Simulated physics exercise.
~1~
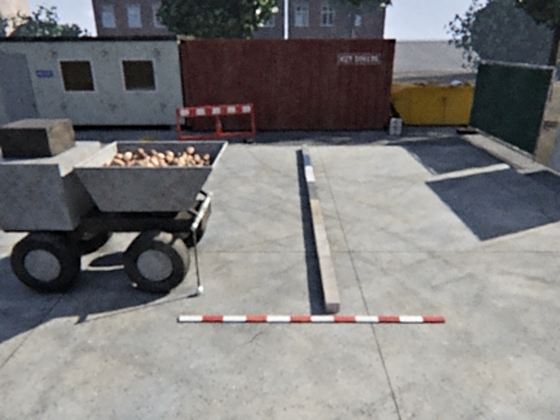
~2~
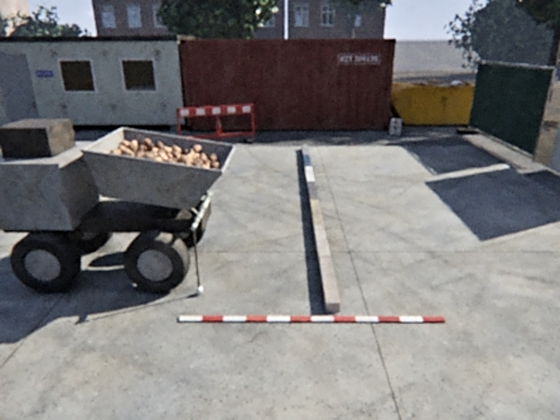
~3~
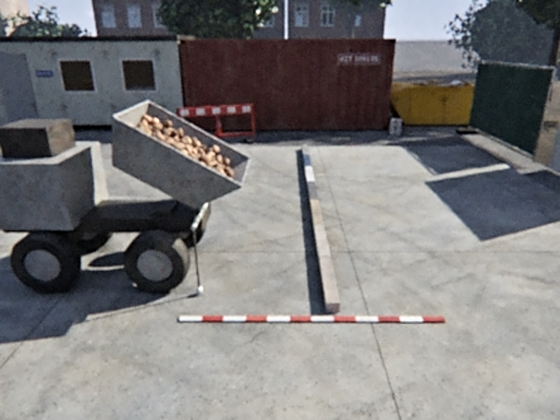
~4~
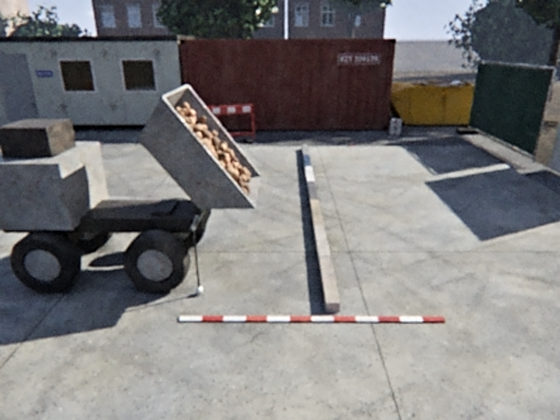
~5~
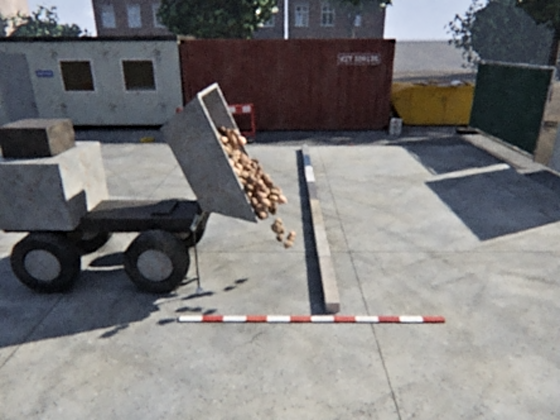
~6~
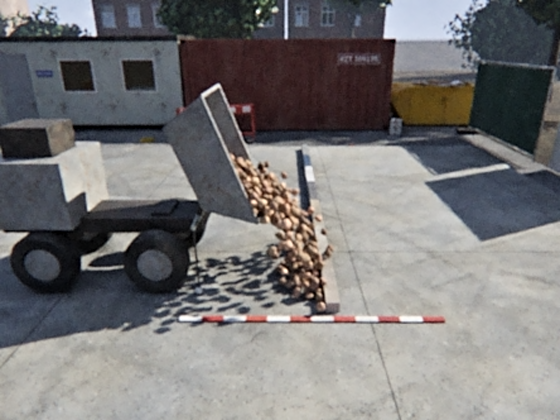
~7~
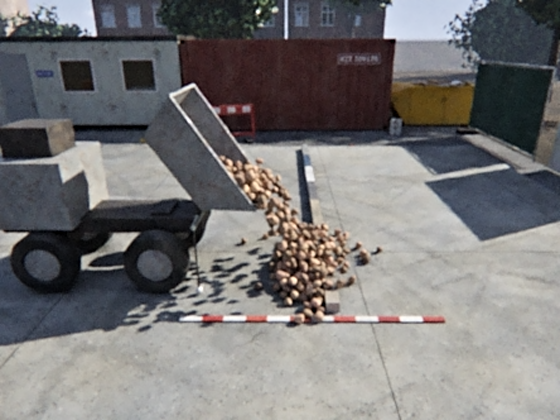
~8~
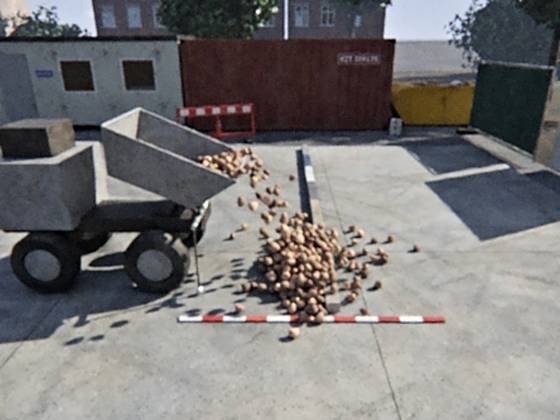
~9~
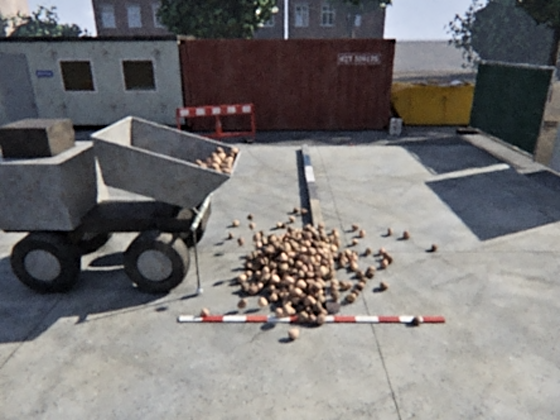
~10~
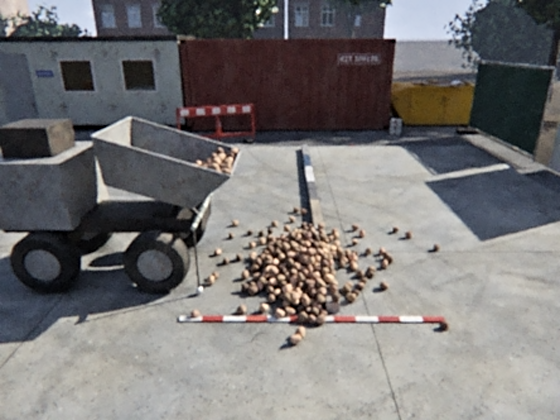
A small grey dumper loaded with brownish cobbles stands at the left of a sunlit concrete yard, seen from slightly above and side-on. A low kerb runs away from the viewer near the middle, a red-and-white striped staff lies in front, and a white cabin, rust-red container and yellow skip stand behind. The dumper's body tips steeply to the right, and the stones slide out and pour down against the kerb. It then swings partly back and stops, still tilted, with some stones inside, a heap before the kerb and a few scattered beyond.
